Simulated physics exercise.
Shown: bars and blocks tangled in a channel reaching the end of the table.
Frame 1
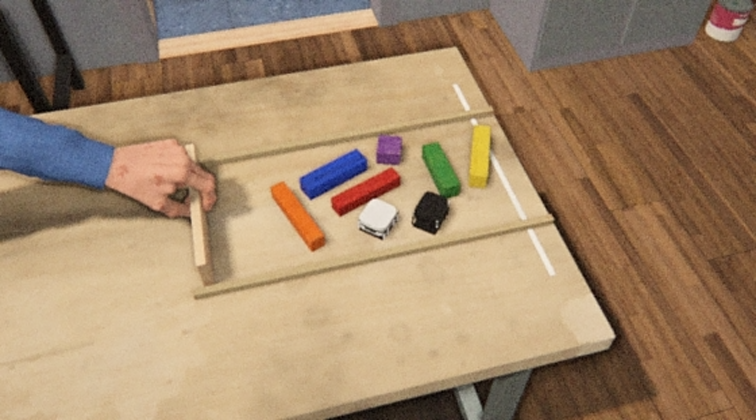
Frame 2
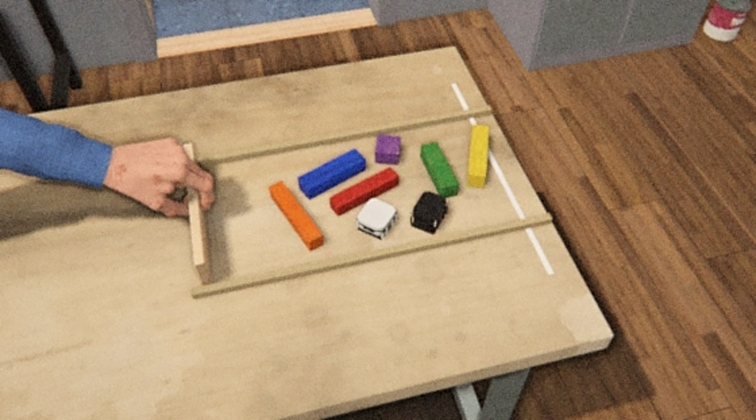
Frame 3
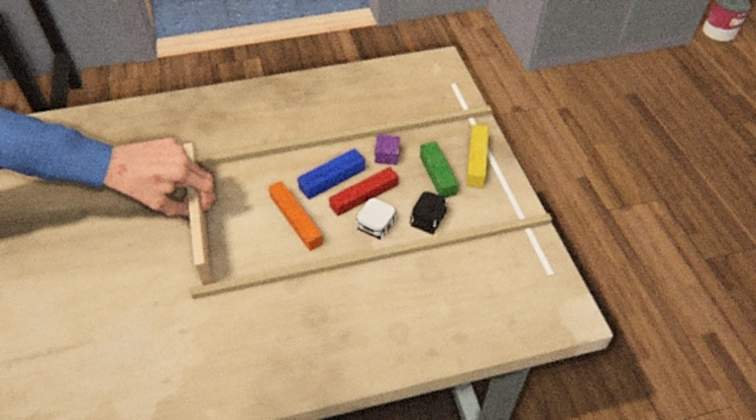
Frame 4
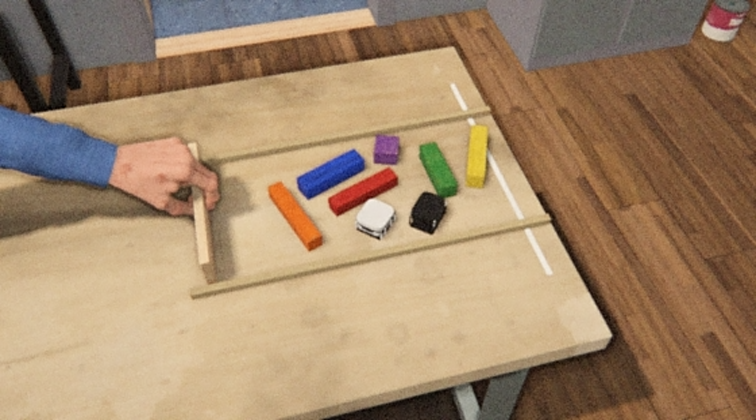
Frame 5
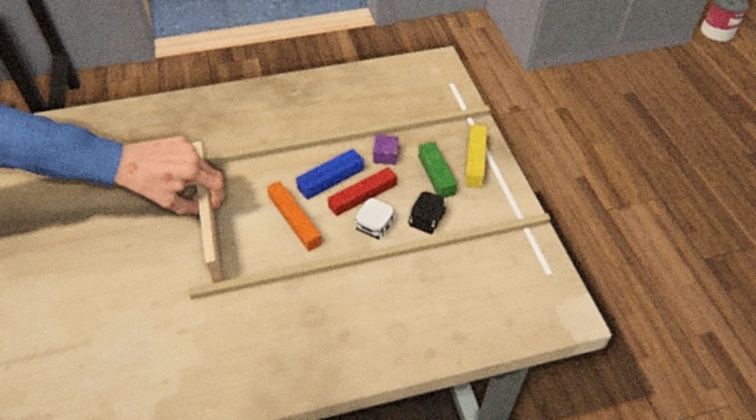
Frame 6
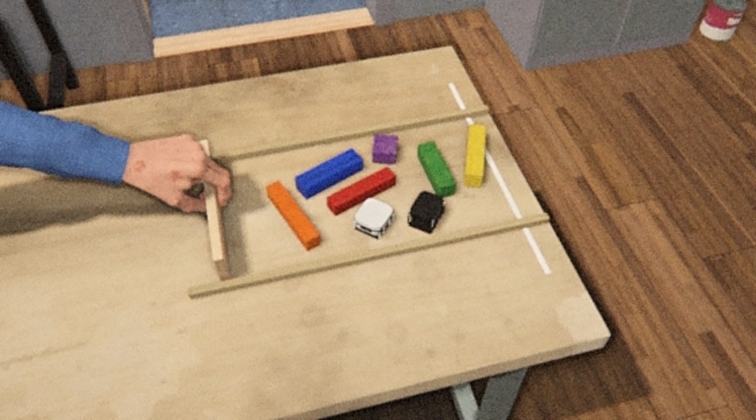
A hand sliding a wooden board slightly right along a tabletop channel, with colored bars and small blocks lying still ahead.
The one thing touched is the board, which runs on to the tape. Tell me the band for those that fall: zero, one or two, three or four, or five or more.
After the push, five or more are missing from the table.
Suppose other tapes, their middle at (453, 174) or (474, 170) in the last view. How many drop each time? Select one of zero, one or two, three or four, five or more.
In order: One or two, then 3 or 4.
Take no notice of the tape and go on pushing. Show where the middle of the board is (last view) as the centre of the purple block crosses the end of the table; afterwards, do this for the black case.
The middle is at (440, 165) when it's the purple block, and at (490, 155) when it's the black case.
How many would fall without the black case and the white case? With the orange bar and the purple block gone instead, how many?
First try 4, second try 3.
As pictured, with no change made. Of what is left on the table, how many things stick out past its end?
0, I think.
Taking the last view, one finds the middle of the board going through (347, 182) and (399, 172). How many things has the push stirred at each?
Moved so far: 6, then 8.
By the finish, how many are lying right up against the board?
The number is 1.
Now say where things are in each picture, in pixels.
In the first picture, yellow bar (480, 156); green bar (440, 170); black case (431, 213); board (199, 212); tape (498, 168).
In the second picture, green bar (439, 170); purple block (388, 150).
In the third picture, black case (429, 212); red bar (364, 191).
In the fourth picture, yellow bar (477, 156); white case (375, 220).
In the fifth picture, green bar (437, 170); blue stick (331, 174).
In the sixth picture, yellow bar (475, 155); green bar (436, 169); black case (426, 212); board (214, 208); tape (493, 167).
Early on, none off yet; yellow bar at rest near (475, 155); green bar at rest near (436, 169); black case at rest near (426, 212).
A while later, none off yet; yellow bar travelled a little near (487, 157); green bar travelled a little near (466, 163); black case travelled about its own width near (474, 209).
Finally, the number that fall off is five or more; lost, blue stick, red bar, white case, purple block, black case, green bar and yellow bar.
